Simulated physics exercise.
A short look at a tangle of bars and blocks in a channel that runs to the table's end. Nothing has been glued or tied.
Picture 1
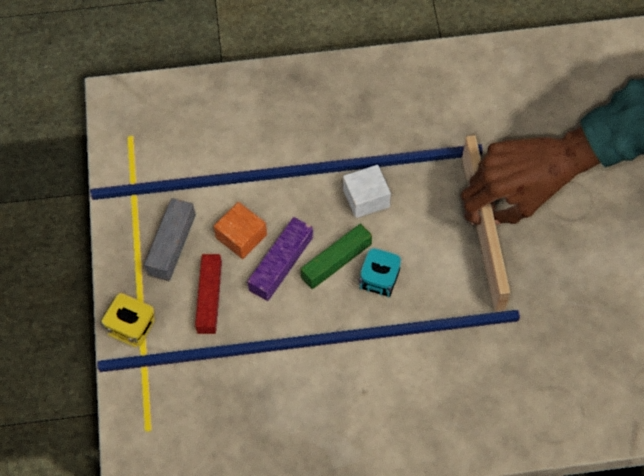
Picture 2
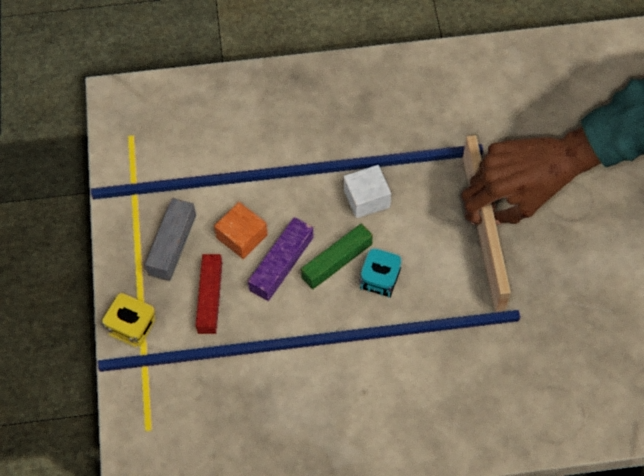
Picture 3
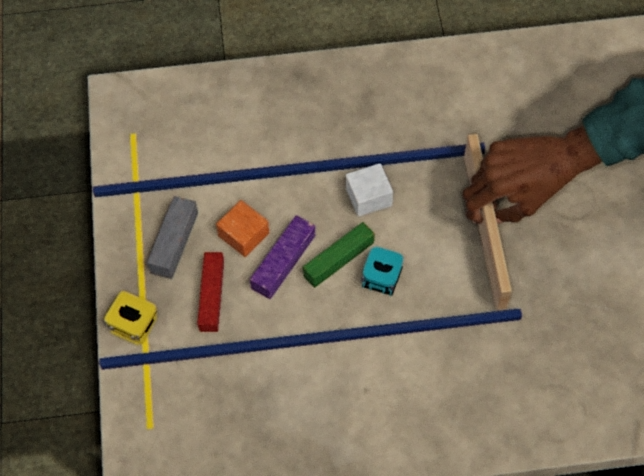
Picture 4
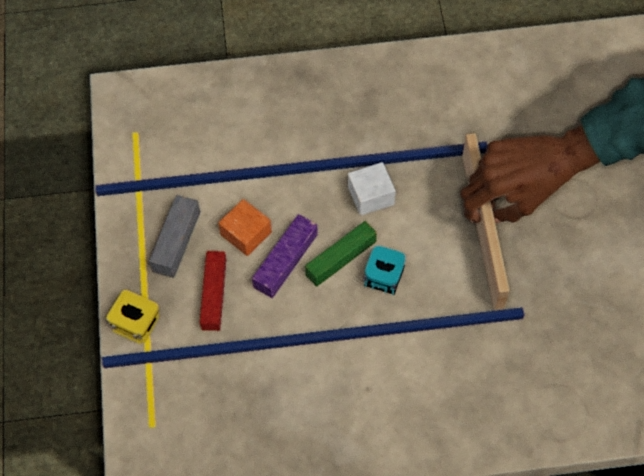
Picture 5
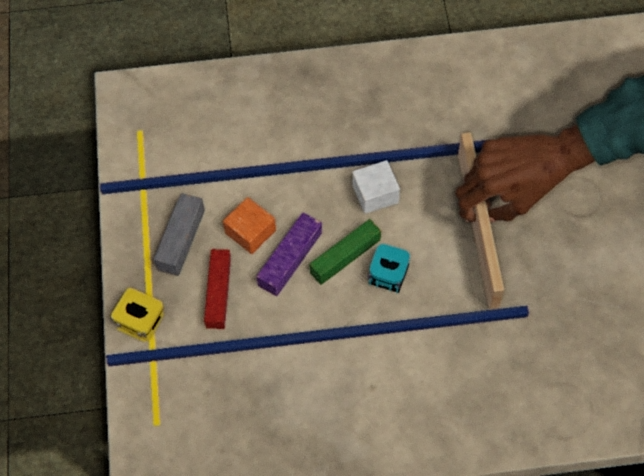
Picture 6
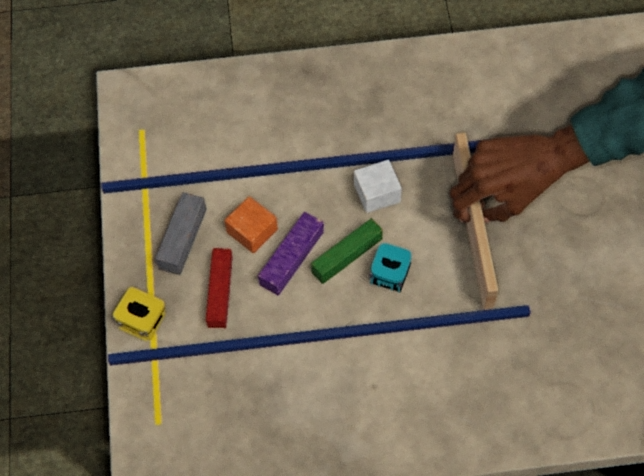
A dark-skinned hand in a teal sleeve nudges an upright wooden board slightly left between two blue rails on a pale stone-like tabletop, seen from above, as the view drifts a little. Between the rails lie a grey bar, red bar, orange block, purple bar, green bar, white block and teal case, with a yellow case at the yellow tape on the left. The board stays clear of the pieces, which keep their arrangement.
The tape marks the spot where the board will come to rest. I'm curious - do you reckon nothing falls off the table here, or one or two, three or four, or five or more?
Turns out three or four get pushed past the edge and drop.
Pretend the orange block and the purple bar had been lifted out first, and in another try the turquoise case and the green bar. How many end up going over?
Result: 3 in the first case, with 2 in the second.
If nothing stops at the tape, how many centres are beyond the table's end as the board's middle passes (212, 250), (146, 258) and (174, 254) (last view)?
Place by place: 0, 4 and 2.
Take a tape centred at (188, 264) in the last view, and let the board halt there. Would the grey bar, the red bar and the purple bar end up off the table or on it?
Starting with the grey bar, it ends up falling, then the red bar keeps its place, then the purple bar keeps its place.
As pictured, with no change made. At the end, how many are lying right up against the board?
The count in contact is 4.
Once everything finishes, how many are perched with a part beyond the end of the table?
Count: 2.
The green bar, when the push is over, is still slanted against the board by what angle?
About 40 degrees.
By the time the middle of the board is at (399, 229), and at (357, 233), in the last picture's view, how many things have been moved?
Tally: First 2; then 3.
A little later, none off yet; yellow case at rest near (141, 315); grey bar at rest near (181, 233); red bar at rest near (219, 288).
Next, none off yet; yellow case at rest near (140, 315); grey bar shifted a little near (150, 230); red bar shifted about its own width near (170, 293).
When it is over, the number that fall off is three or four; down, orange block, red bar, grey bar and yellow case.
